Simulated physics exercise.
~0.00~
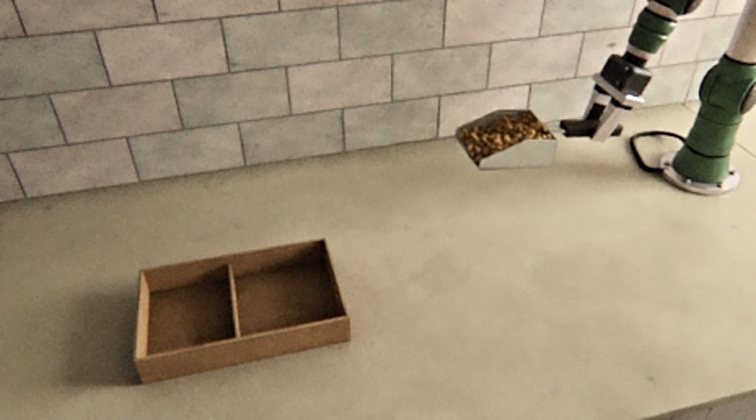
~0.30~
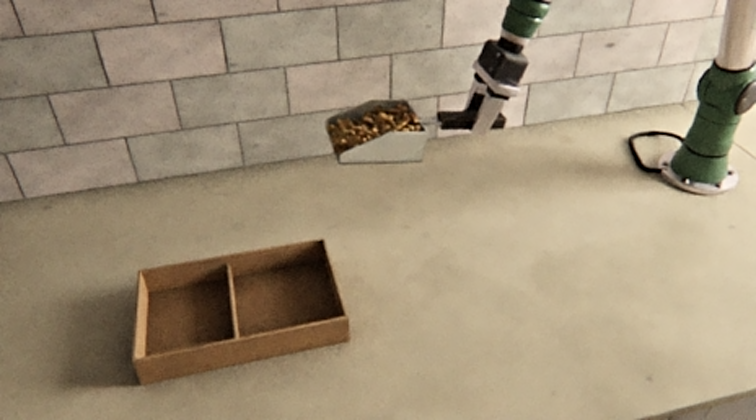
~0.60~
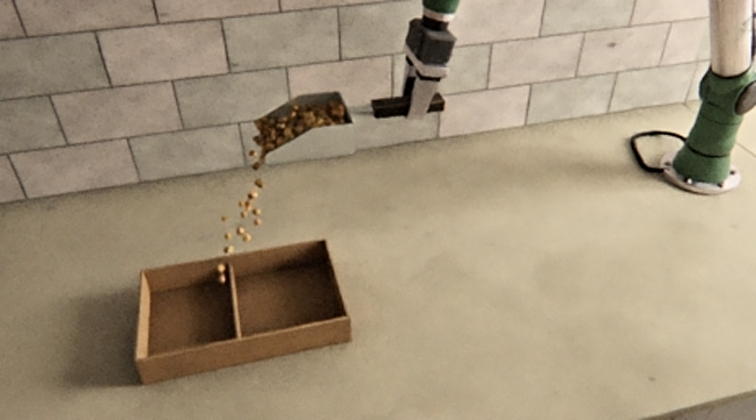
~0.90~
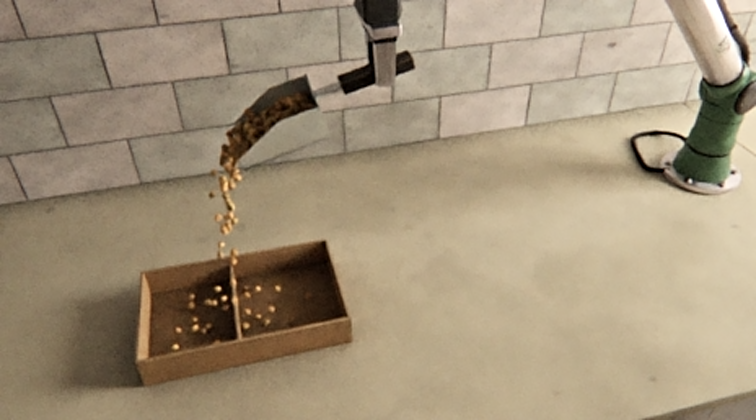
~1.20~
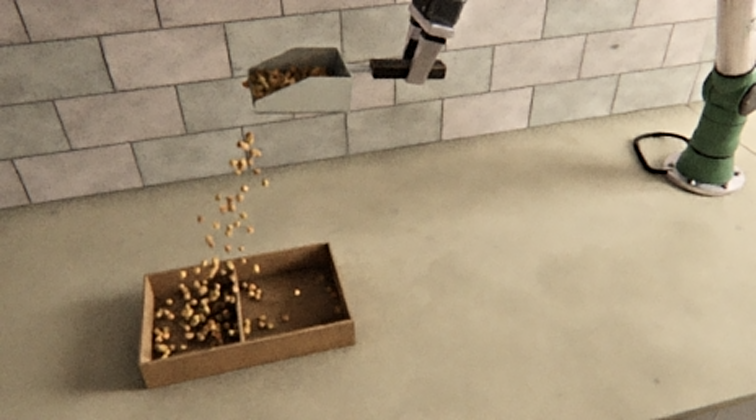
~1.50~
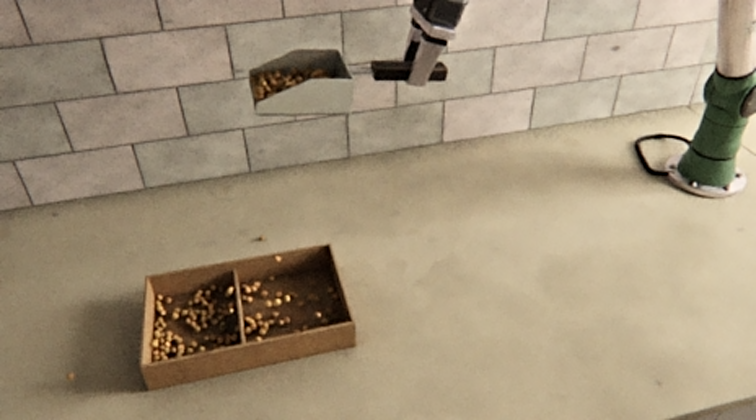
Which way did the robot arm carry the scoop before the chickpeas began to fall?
It carried the scoop to the left, toward the space above the divided box.
